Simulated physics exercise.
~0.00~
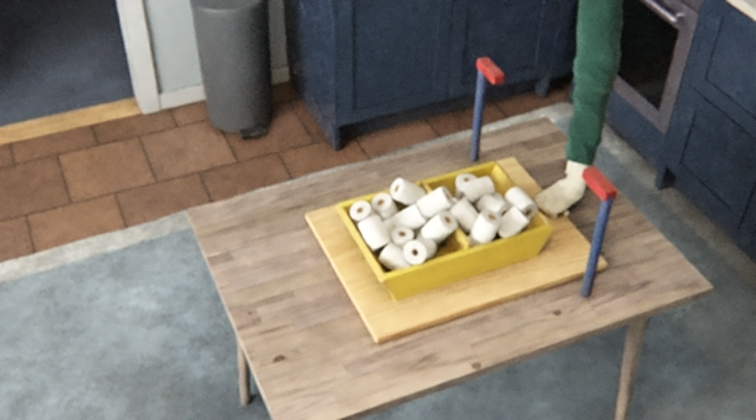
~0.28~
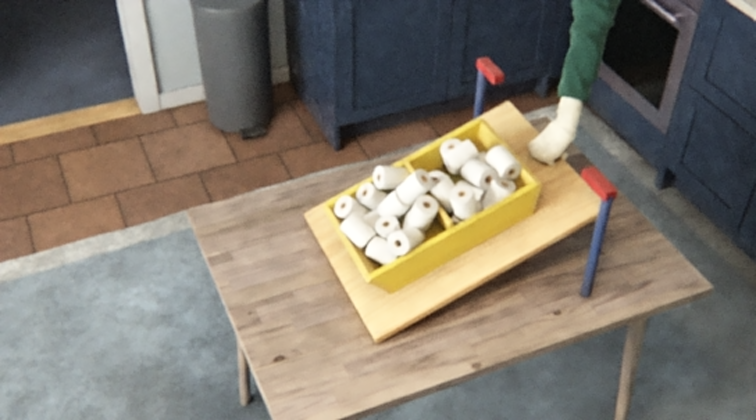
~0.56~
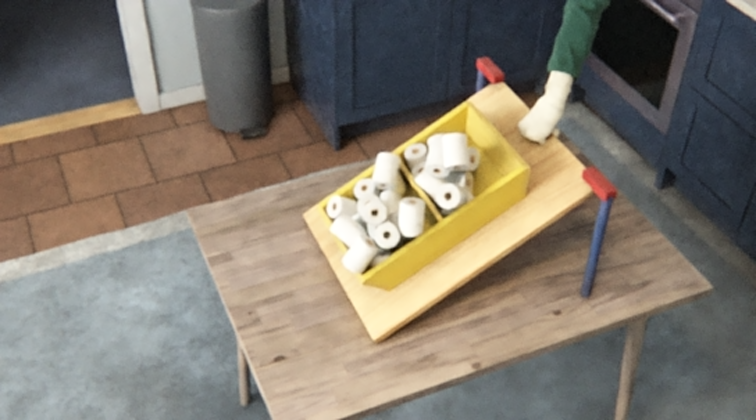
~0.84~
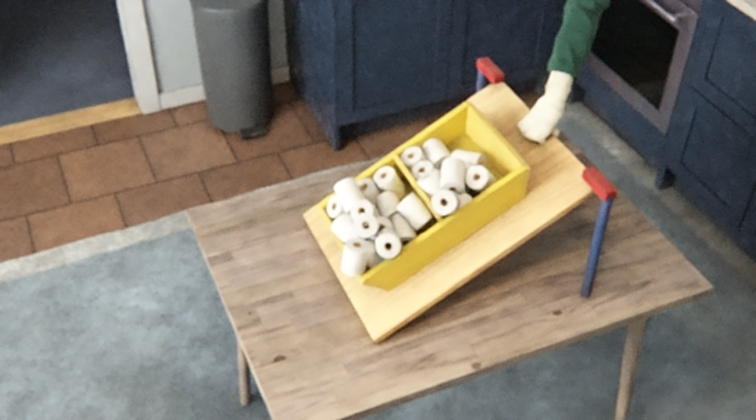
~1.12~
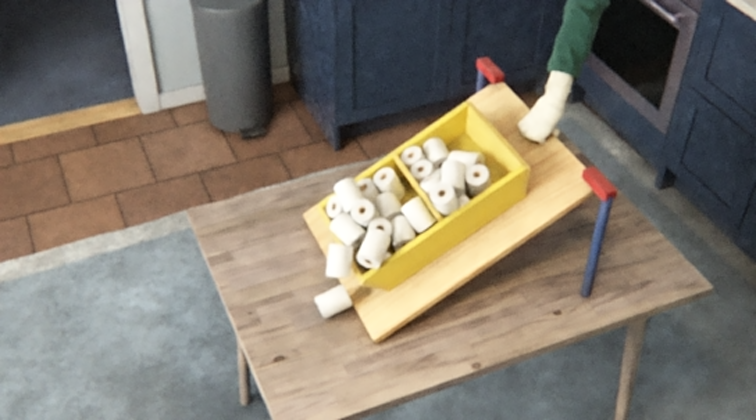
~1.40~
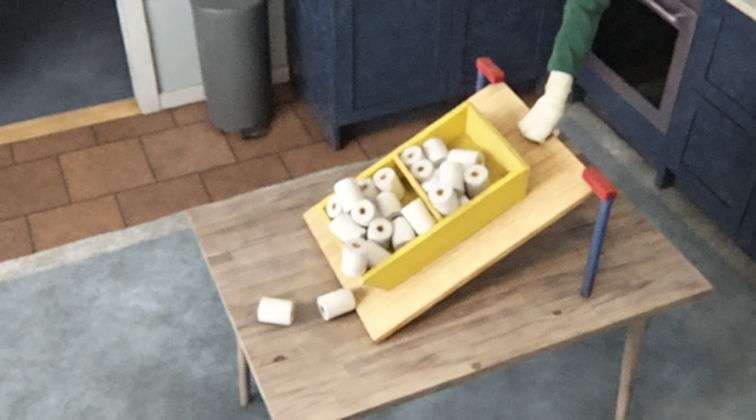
A gloved hand tilting a board with a yellow crate of white paper rolls, two rolls spilling left onto the wooden table.
